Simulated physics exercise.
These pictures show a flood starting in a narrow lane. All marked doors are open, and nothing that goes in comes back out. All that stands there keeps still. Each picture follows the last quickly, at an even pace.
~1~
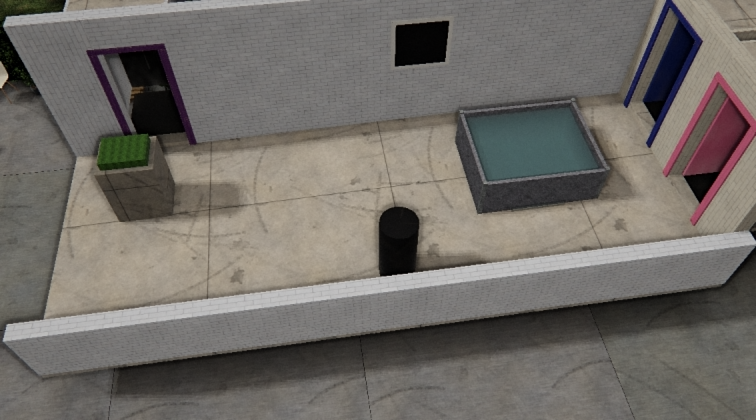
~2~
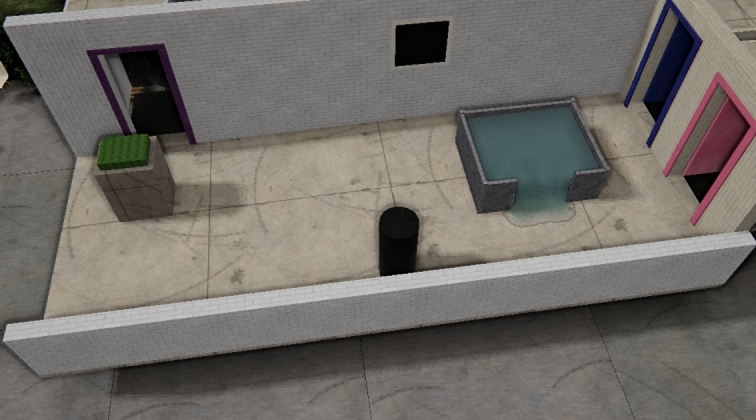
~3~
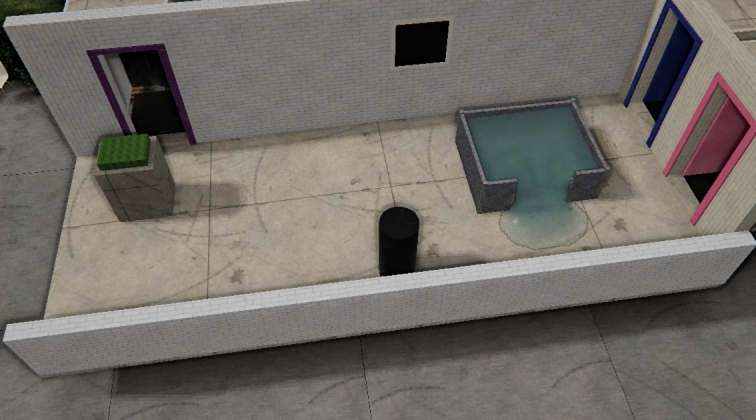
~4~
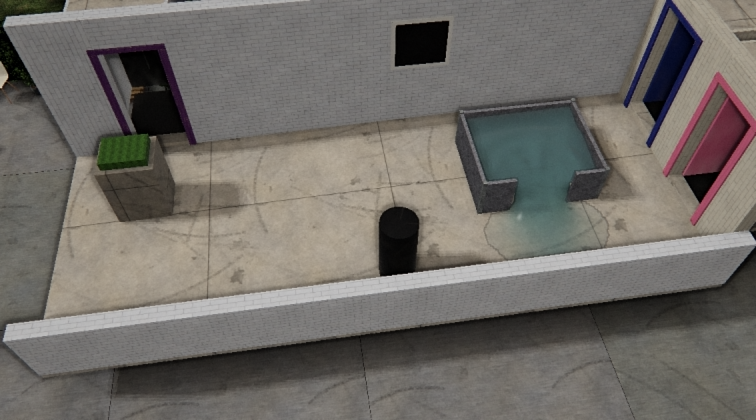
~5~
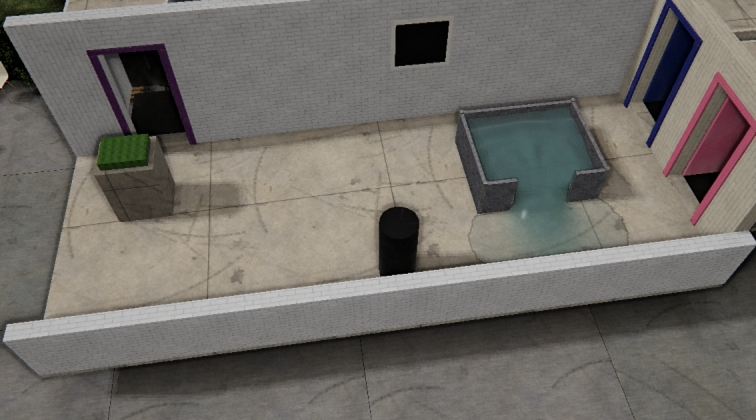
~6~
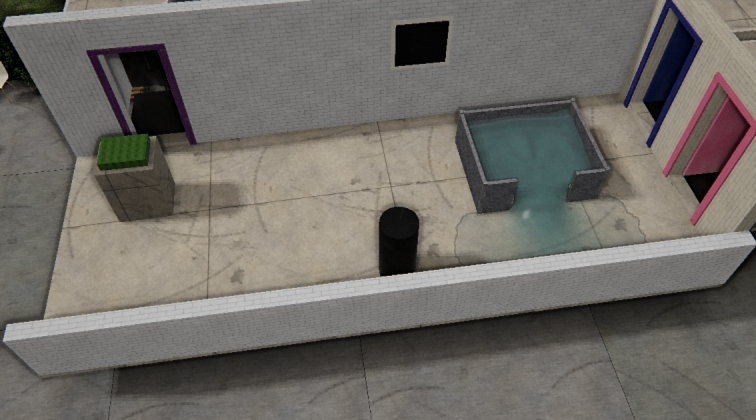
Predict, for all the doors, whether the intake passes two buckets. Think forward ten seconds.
One by one: The blue door is going to stay within two buckets; the pink door is going to be swamped; the purple door is going to stay within two buckets.
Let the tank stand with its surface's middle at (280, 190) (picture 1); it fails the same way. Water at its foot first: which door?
That would be the one in pink.
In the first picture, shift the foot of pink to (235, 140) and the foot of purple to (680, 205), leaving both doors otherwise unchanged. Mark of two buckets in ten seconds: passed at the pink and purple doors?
Result - pink door does not reach it, purple door crosses the line.
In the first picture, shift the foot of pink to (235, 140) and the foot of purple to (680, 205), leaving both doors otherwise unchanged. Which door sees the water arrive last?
Last: The door marked pink.
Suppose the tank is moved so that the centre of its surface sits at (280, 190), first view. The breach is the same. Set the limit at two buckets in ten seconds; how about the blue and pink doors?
Lab note - blue door never reaches it; pink door never reaches it.
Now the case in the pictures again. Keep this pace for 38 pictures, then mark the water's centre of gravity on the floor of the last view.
Roughly at (469, 192).
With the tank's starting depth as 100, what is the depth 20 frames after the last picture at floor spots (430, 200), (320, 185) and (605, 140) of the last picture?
First 4, next 4, last 6 in a hundred.
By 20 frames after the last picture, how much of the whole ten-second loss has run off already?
My reading is about 10 per cent.
A moment on, water covers 15 % of the floor; the blue door not reached, the pink door not reached, the purple door not reached.
Next, water covers 25 % of the floor; the blue door not reached, the pink door under two buckets in, the purple door not reached.
Then, water covers 65 % of the floor; the blue door wet at the sill, nothing in, the pink door over two buckets in, the purple door not reached.
Later, water covers 85 % of the floor; the blue door wet at the sill, nothing in, the pink door over two buckets in, the purple door wet at the sill, nothing in.
In the end, water covers 85 % of the floor; the blue door wet at the sill, nothing in, the pink door over two buckets in, the purple door wet at the sill, nothing in.
